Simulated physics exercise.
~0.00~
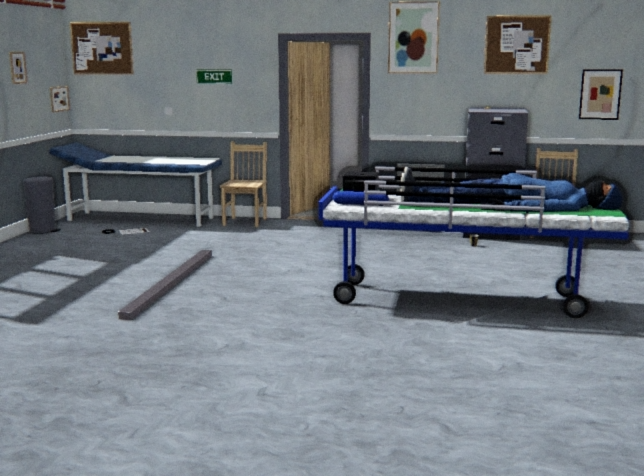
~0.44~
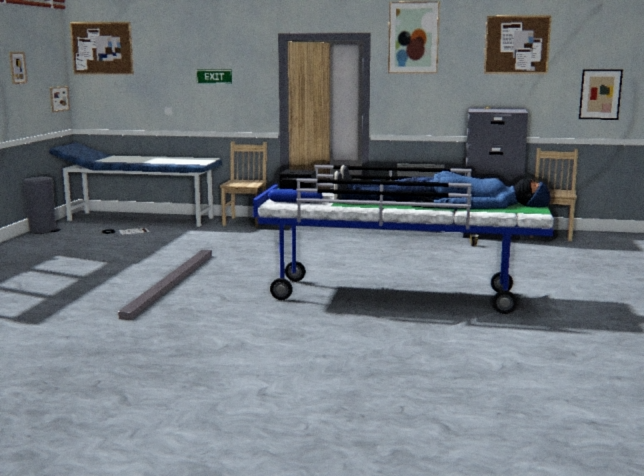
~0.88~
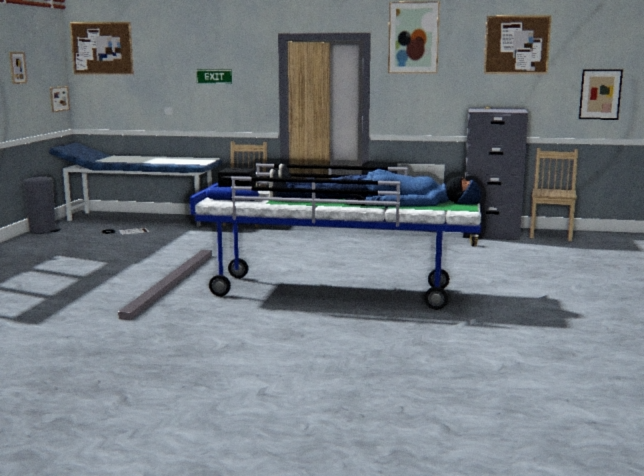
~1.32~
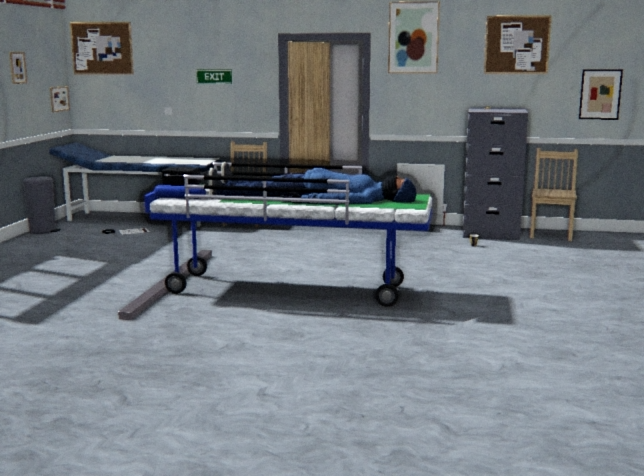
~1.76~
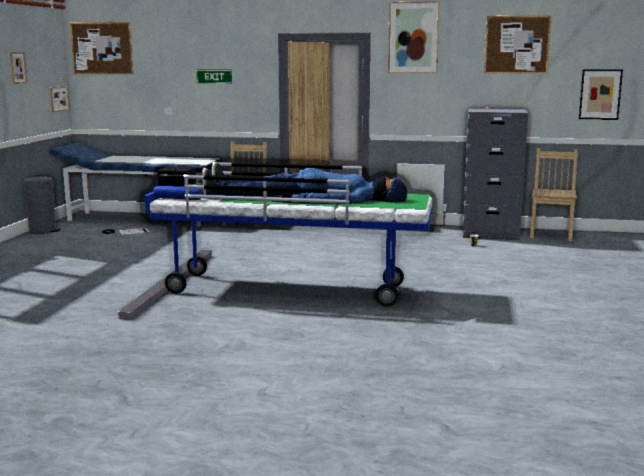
In a clinic room, a trolley carrying a person rolls left and stops at a floor sill.
